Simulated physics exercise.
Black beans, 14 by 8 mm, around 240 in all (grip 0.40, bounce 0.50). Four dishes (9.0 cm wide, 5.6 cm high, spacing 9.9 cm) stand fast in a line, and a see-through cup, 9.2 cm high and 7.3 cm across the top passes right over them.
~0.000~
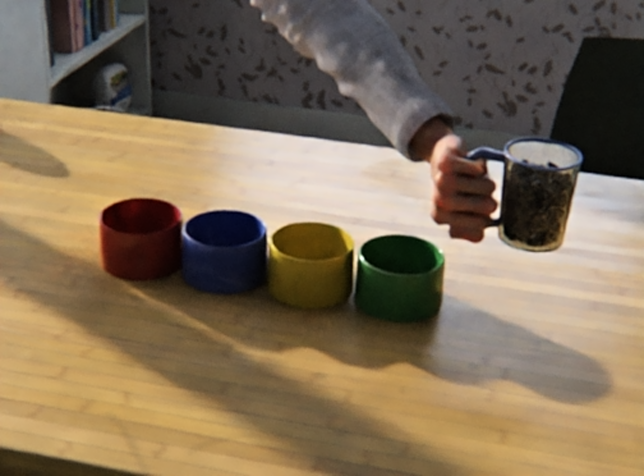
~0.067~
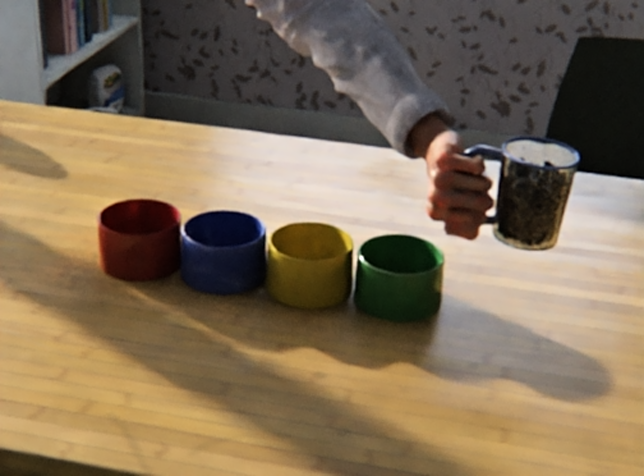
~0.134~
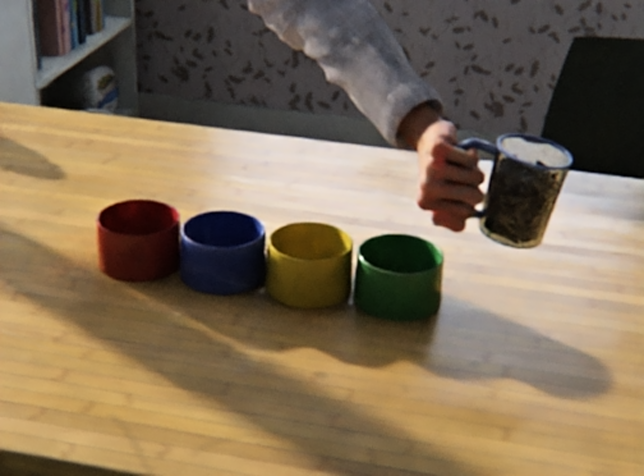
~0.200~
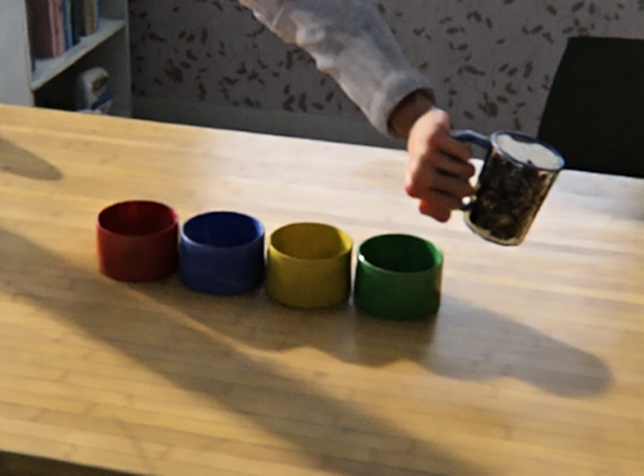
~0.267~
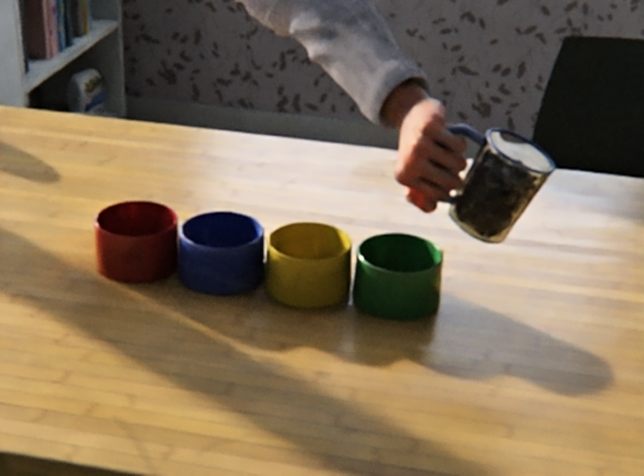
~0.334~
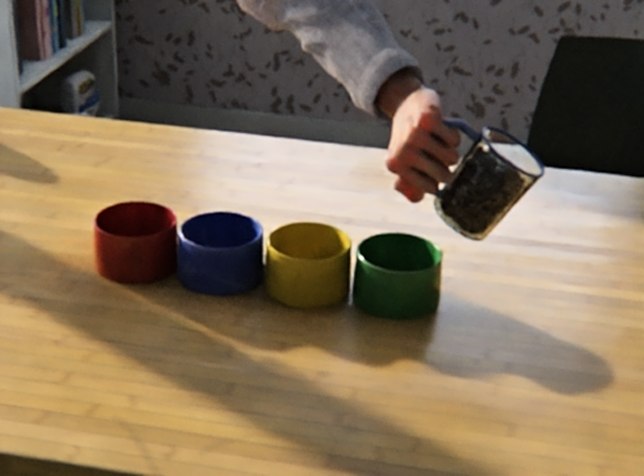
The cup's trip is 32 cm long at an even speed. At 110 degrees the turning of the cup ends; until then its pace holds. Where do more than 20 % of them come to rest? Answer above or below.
Red dish: Below; blue dish: Below; green dish: Above; yellow dish: Above; on the counter: Below.
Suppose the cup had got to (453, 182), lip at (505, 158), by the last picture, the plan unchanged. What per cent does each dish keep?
Red 0; blue 0; green 0; yellow 100.
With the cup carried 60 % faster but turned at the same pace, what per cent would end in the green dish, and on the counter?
Then: Green 0, counter 10.
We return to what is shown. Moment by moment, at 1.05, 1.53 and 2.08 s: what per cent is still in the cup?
In turn: 90, 25, 0.
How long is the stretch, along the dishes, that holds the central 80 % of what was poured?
Some 14 cm.
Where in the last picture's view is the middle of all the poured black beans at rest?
At about (371, 281).
After 1.05 s, tilt 105 degrees; cup holds 90 %, green 5 %.
After 1.53 s, tilt 110 degrees; cup holds 25 %, green 55 %, yellow 15 %.
After 2.08 s, tilt 110 degrees; cup holds 0 %, green 55 %, yellow 35 %.
By 2.6 s all is still; red 0 %, blue 0 %, green 55 %, yellow 40 %, counter 10 %.
